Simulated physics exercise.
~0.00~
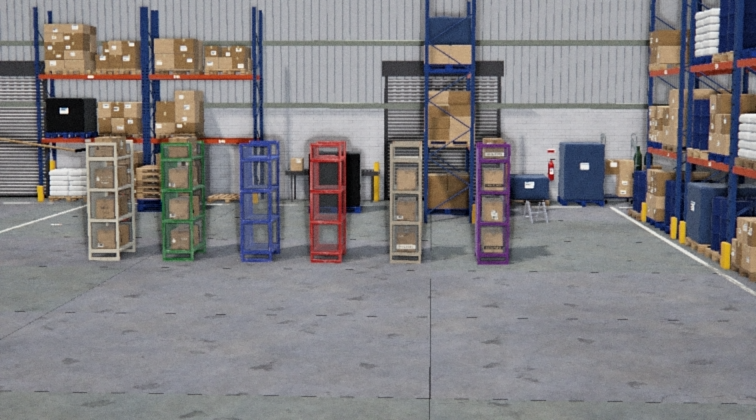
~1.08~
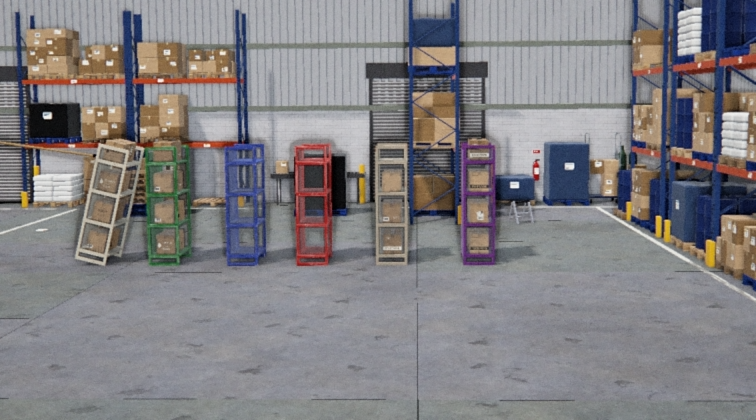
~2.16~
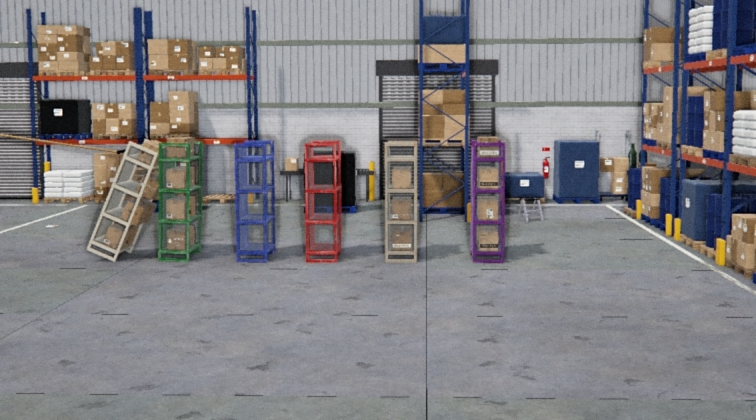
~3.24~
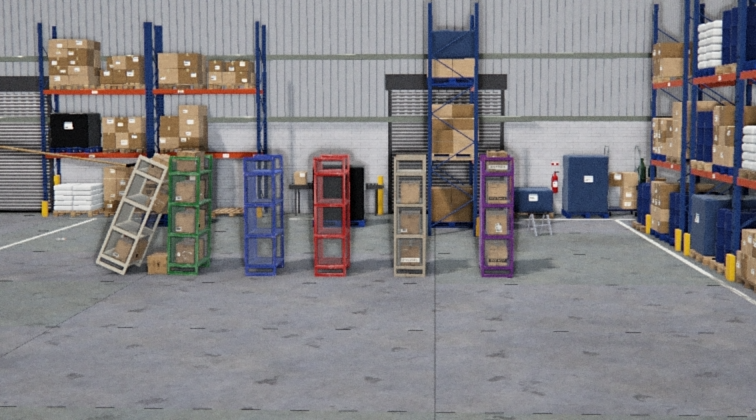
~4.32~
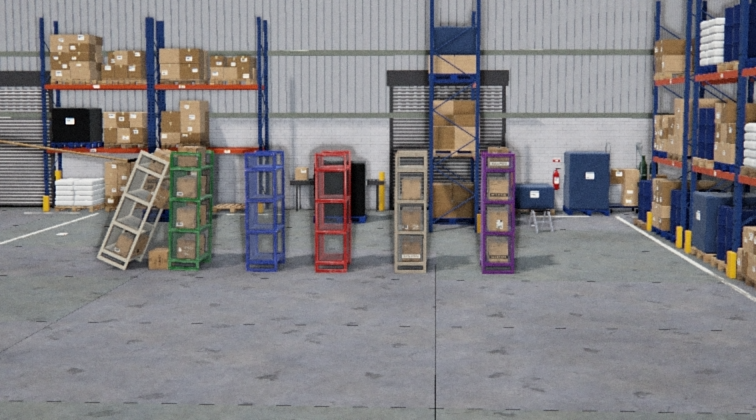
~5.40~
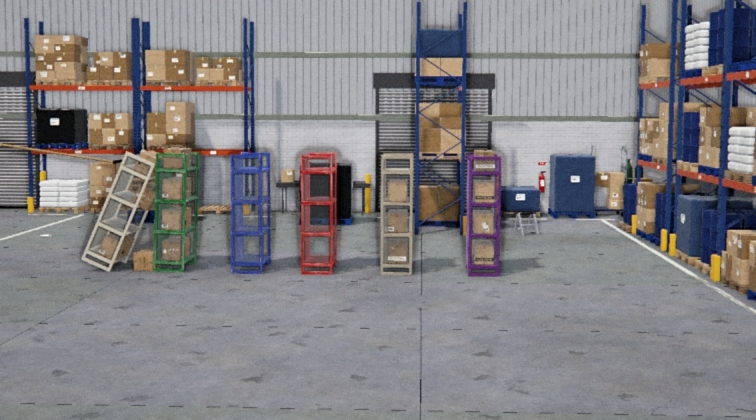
The leftmost of six shelf units tips right against the green one, which stays standing.
